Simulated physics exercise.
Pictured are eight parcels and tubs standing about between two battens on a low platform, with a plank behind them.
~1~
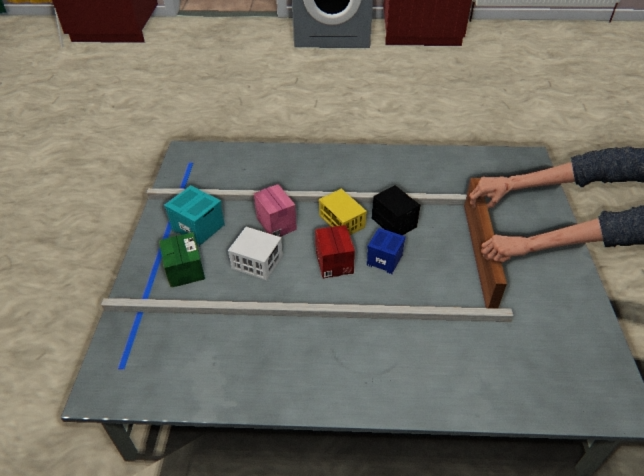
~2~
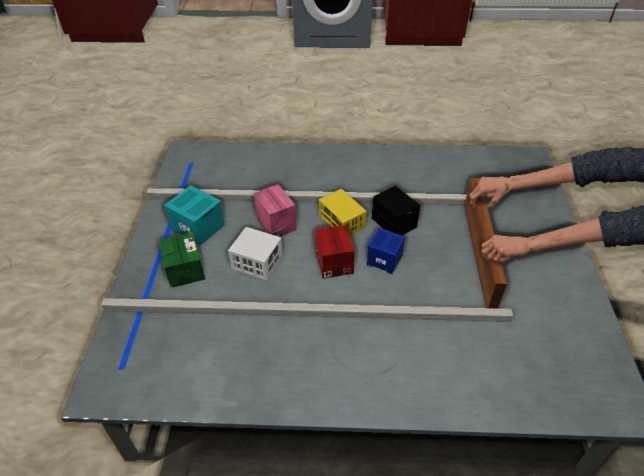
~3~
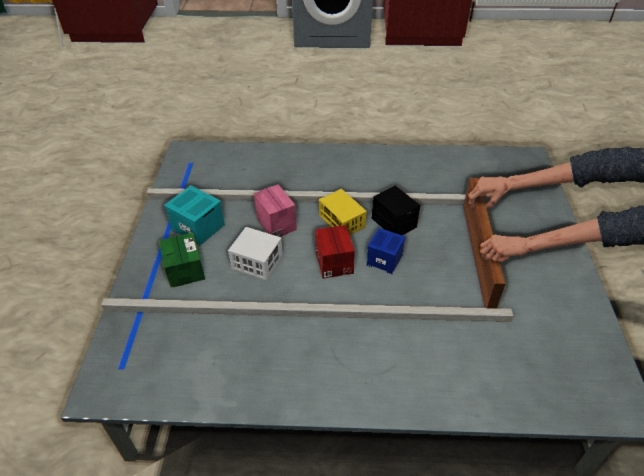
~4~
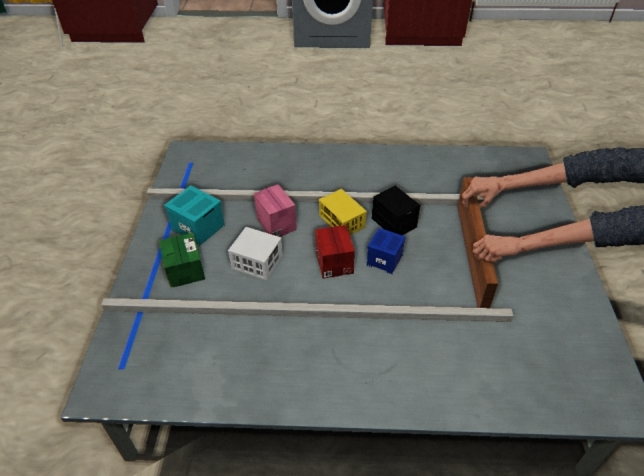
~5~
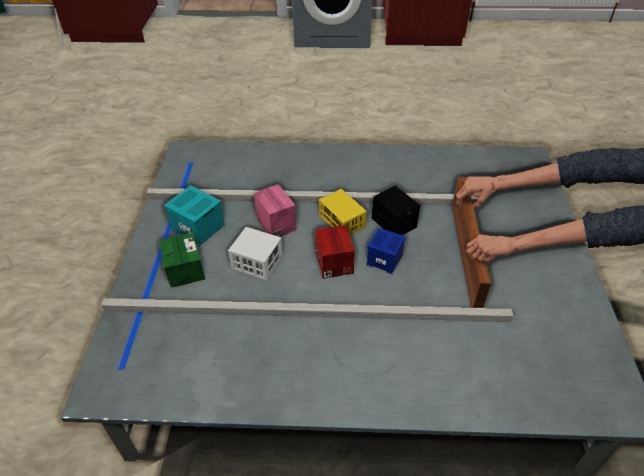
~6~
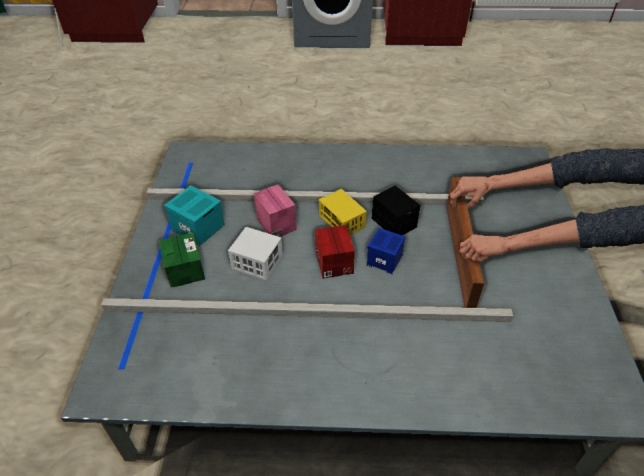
On a grey table, two hands held a wooden plank behind eight colourful blocks sitting between two pale strips, then slid it slightly left, while the blocks and the blue line stayed put.
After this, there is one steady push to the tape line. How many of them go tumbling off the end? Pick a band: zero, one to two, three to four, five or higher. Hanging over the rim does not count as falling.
Band: Five or higher.
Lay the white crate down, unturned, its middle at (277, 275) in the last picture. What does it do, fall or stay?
Result: It stays aboard.
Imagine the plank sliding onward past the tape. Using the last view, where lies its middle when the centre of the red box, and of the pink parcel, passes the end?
The middle is at (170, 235) when it's the red box, and at (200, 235) when it's the pink parcel.
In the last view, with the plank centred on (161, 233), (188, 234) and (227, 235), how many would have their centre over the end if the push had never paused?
Result per place: 6; 4; 2.
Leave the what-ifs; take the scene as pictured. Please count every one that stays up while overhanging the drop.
Tally: 0.
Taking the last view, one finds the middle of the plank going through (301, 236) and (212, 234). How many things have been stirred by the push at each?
I make it 8 at the first spot and 8 at the other.
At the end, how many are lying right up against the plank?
The count is 2.
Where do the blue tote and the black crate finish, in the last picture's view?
Blue tote: About (142, 248); black crate: About (158, 201).
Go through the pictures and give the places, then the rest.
Green parcel (182, 260); turquoise tote (196, 216); white crate (256, 253); plank (483, 240); tape (162, 248), in the first frame.
Turquoise tote (196, 216); blue tote (386, 251), in the second frame.
White crate (256, 253); yellow crate (342, 213), in the third frame.
Green parcel (182, 260); pink parcel (275, 212), in the fourth frame.
Turquoise tote (196, 216); plank (469, 240), in the fifth frame.
Green parcel (182, 260); turquoise tote (196, 216); white crate (256, 253); plank (463, 240); tape (162, 248), in the sixth frame.
A little later, none off yet; green parcel at rest near (182, 260); turquoise tote at rest near (196, 216); white crate shifted a little near (250, 254).
When it is over, the number that fall off is five or more; down, yellow crate, red box, pink parcel, white crate, turquoise tote and green parcel.
